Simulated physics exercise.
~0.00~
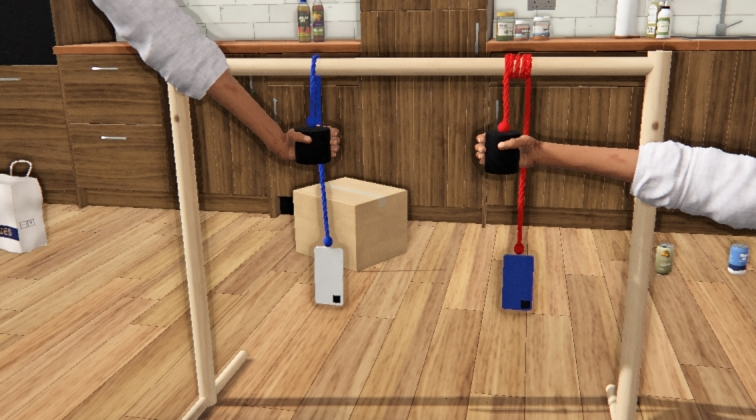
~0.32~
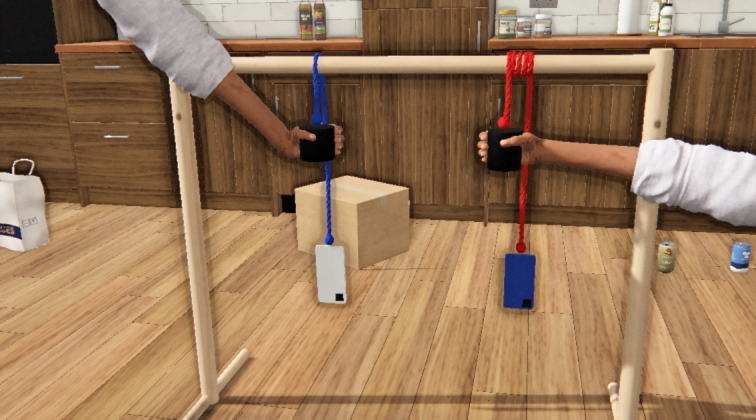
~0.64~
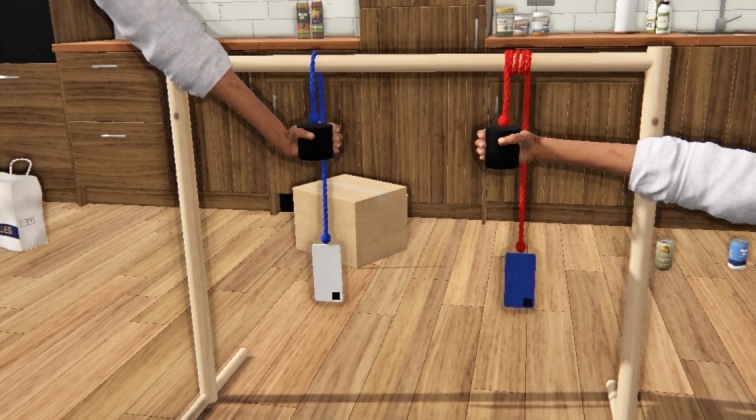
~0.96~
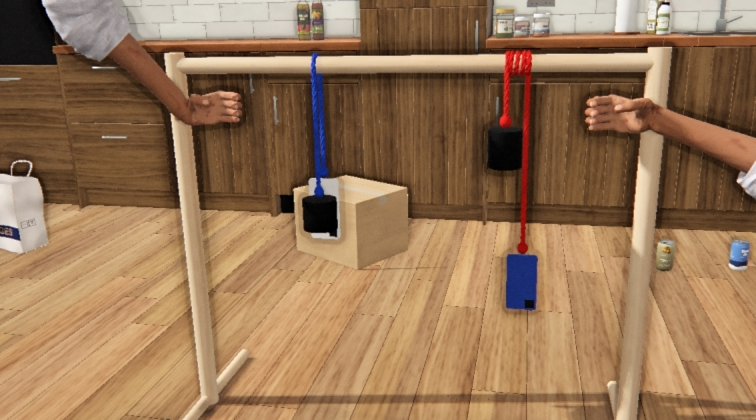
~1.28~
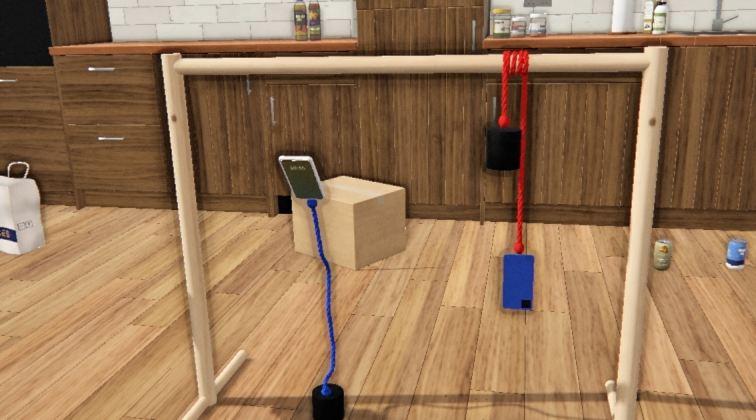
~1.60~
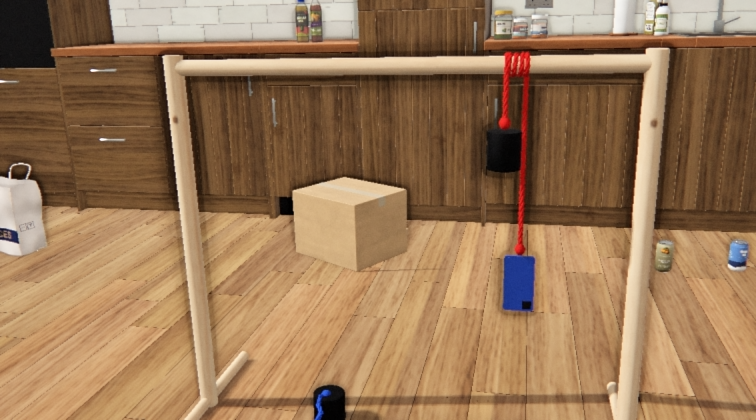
Two hands release black cylinders, and the left one drops to the floor while the right stays hanging.
